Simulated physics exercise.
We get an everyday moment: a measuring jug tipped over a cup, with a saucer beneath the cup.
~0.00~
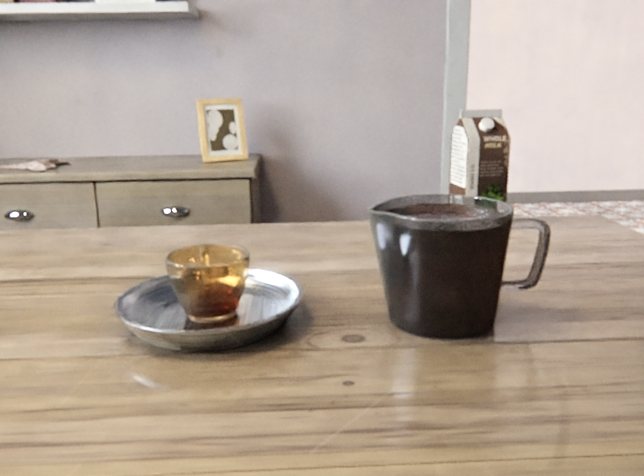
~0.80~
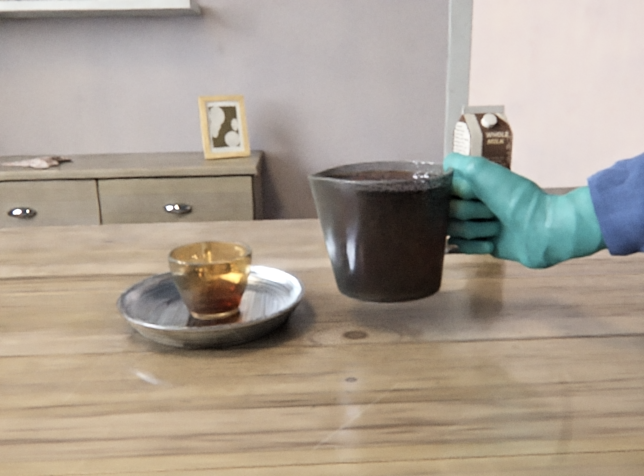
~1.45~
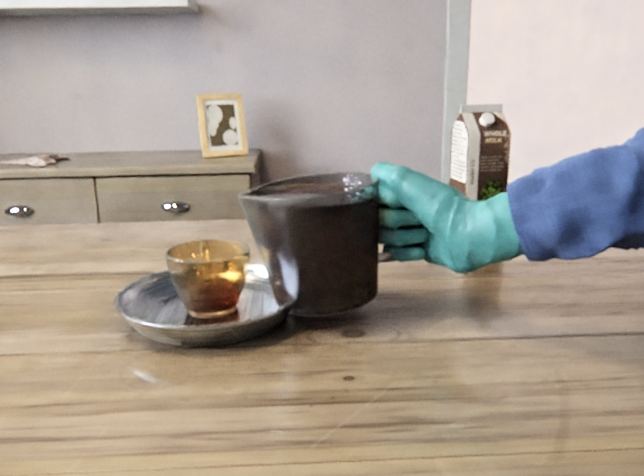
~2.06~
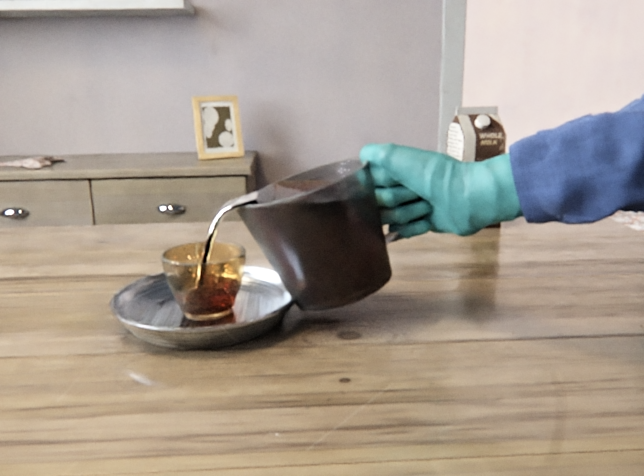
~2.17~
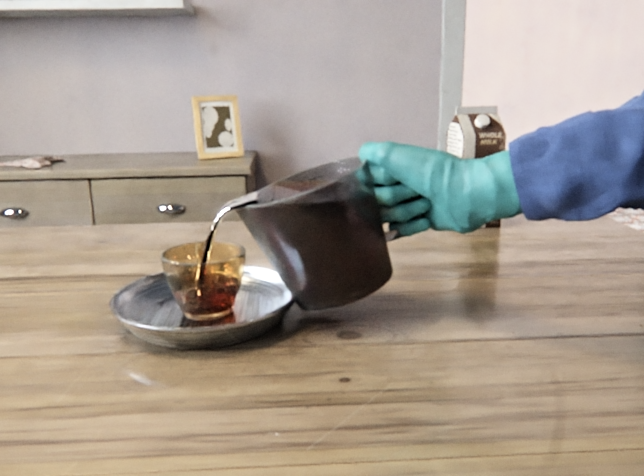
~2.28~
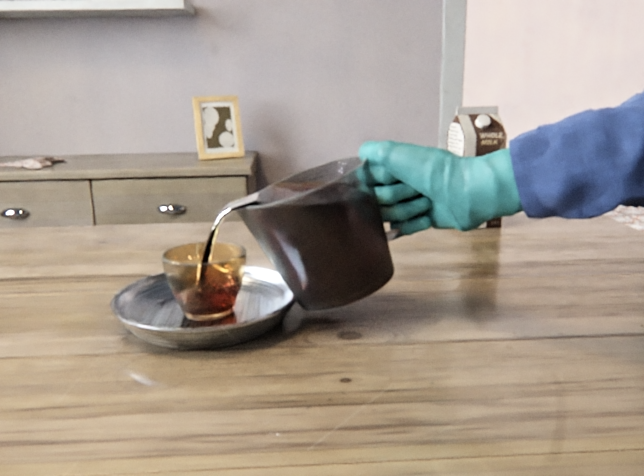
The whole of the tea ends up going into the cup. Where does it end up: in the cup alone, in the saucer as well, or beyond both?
It spills past the saucer too.
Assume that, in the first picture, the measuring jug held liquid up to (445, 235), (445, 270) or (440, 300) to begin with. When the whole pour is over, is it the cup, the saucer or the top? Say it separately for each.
In turn: Past the saucer, saucer too, cup only.
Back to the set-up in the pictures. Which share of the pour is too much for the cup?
Roughly 80 %.
After 7.6 s, the cup is full to the brim; the saucer is wet, with room to spare.
After 11.8 s, the cup is full to the brim; the saucer is full and running over.
After 15.2 s, the cup is full to the brim; the saucer is full and running over.
